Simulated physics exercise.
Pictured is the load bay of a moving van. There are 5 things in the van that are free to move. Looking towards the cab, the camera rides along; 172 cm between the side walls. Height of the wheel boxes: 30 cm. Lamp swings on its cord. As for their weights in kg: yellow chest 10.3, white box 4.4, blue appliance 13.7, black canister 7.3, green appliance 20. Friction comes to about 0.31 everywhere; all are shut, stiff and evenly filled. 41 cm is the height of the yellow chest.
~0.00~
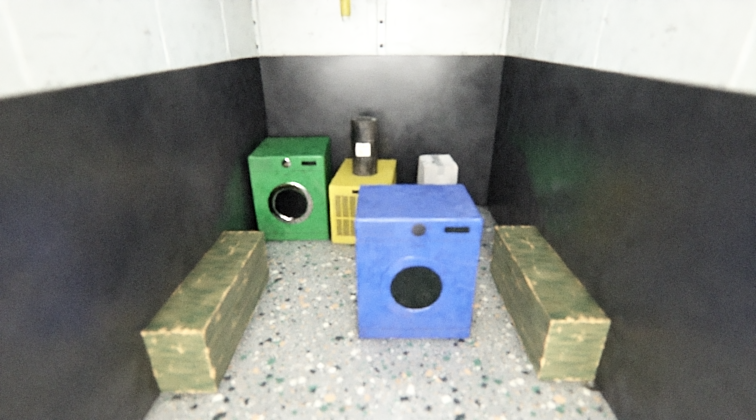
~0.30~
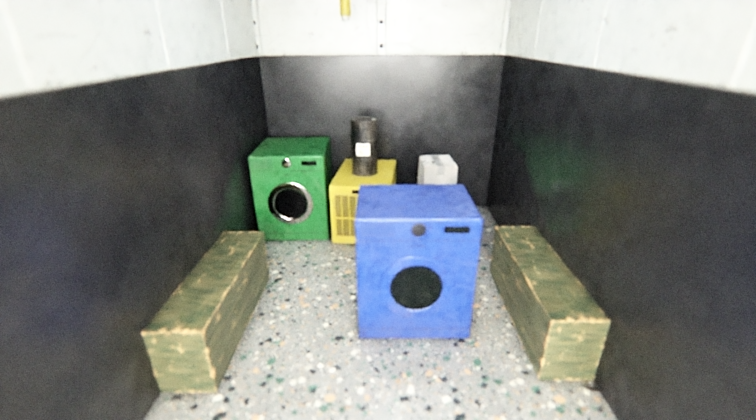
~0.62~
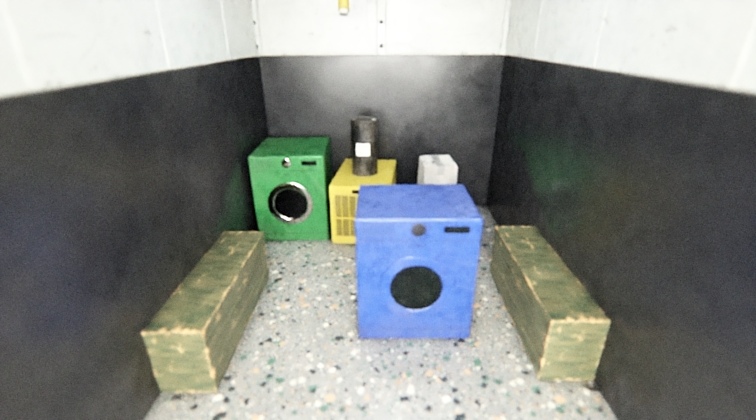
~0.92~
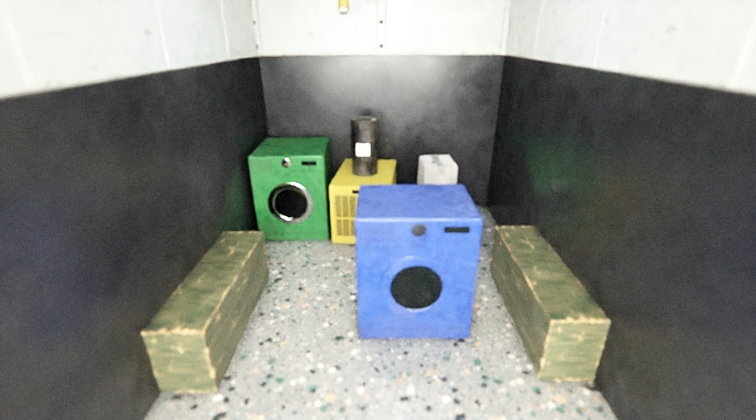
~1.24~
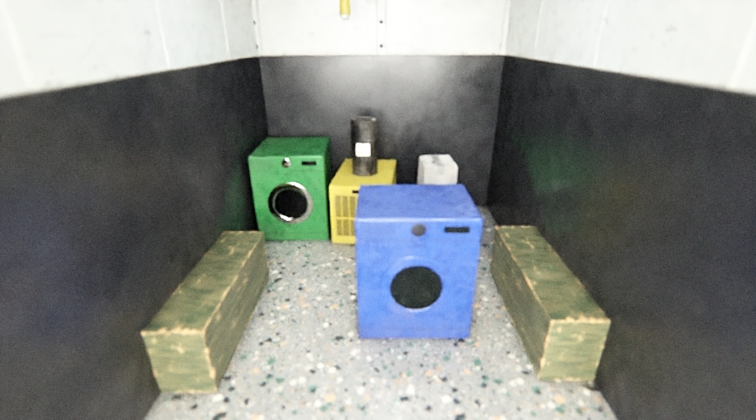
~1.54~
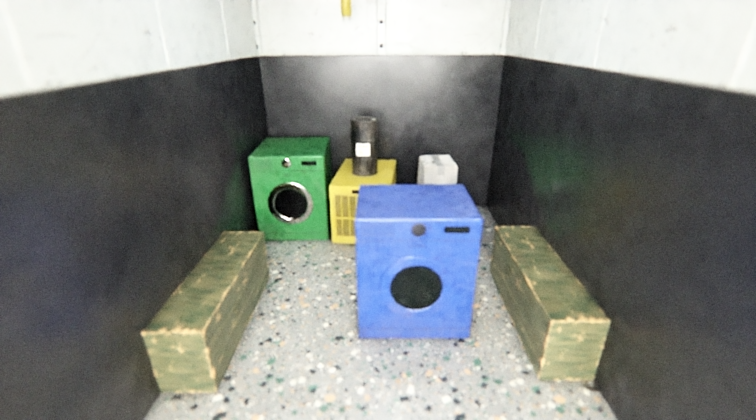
A blue appliance stood in a van's load bay, in front of a green appliance, a yellow chest, a black canister and a white box; nothing shifted, while the yellow lamp overhead swung slightly.
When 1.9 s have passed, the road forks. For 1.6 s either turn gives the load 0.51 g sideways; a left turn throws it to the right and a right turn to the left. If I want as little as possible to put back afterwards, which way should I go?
Go right.
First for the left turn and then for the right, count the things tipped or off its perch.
Tally: Left 1, right 0.
Turning left. At 2.54 s, load feels 0.51 g right; white box slid 20 cm near (463, 191); yellow chest slid 17 cm near (390, 199); black canister slid 24 cm.
After 2.74 s, load feels 0.51 g right; yellow chest slid 38 cm near (419, 199); white box slid 35 cm near (483, 191); black canister slid 49 cm.
At rest (5.3 s), tipped over in the van, black canister; not toppled but over 15 cm from the start, yellow chest, white box, blue appliance and green appliance. In the last view, yellow chest near (442, 199), white box near (482, 191).
Turning right instead, nothing is lost, 0 of 5 in all.
